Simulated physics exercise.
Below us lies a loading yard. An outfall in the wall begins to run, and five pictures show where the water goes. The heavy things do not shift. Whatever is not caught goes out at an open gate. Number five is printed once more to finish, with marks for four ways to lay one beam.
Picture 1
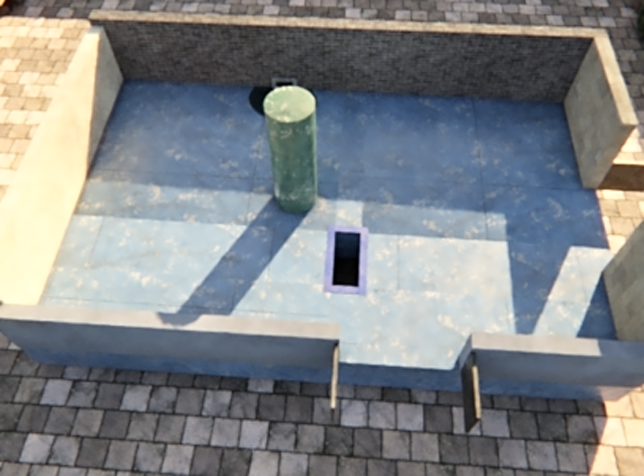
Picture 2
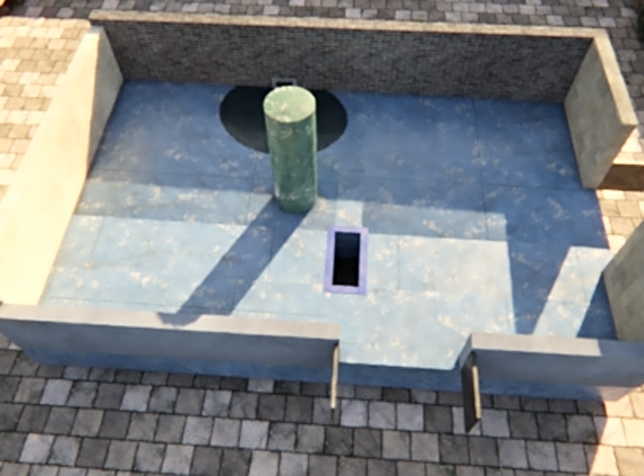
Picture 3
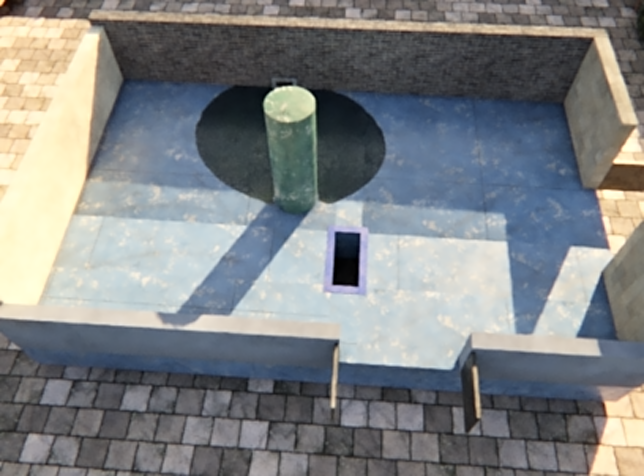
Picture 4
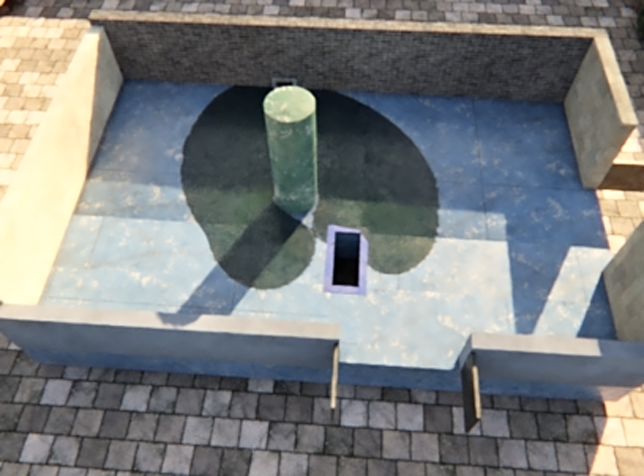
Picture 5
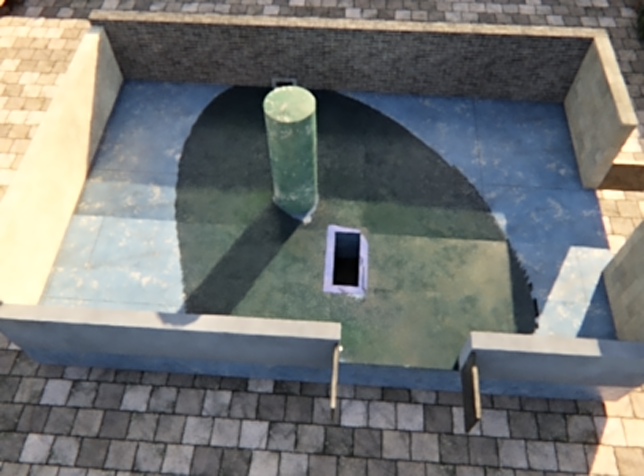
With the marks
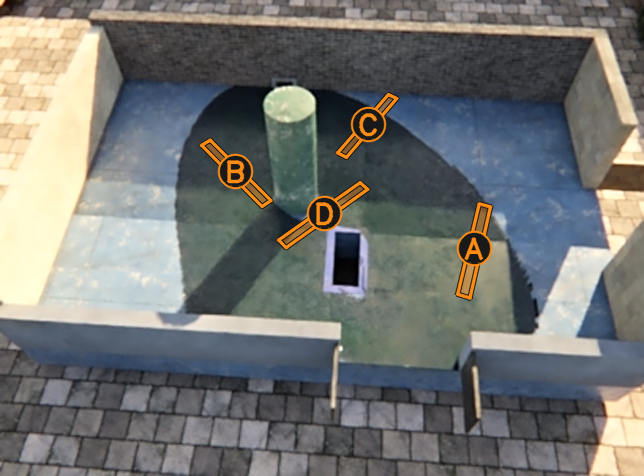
A walled yard with a green pillar had a small dark patch of water by its back wall, which spread forward around the pillar and the blue-edged drain to the front wall and its gap.
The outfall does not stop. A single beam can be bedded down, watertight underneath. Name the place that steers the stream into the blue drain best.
C.
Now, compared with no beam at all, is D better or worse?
Place D is worse.
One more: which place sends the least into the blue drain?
Place D.
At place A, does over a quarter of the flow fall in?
No.
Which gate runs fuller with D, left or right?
More leaves on the left.
In orange, A from (463, 296) to (484, 205); B from (205, 142) to (266, 203); C from (342, 155) to (392, 96); D from (282, 243) to (363, 185).
With A, about 15 % of the stream goes into the blue drain, about 76 % out by the gates.
With B, about 13 % of the stream goes into the blue drain, about 85 % out by the gates.
With C, about 24 % of the stream goes into the blue drain, about 70 % out by the gates.
With D, next to none of the stream goes into the blue drain, about 97 % out by the gates.
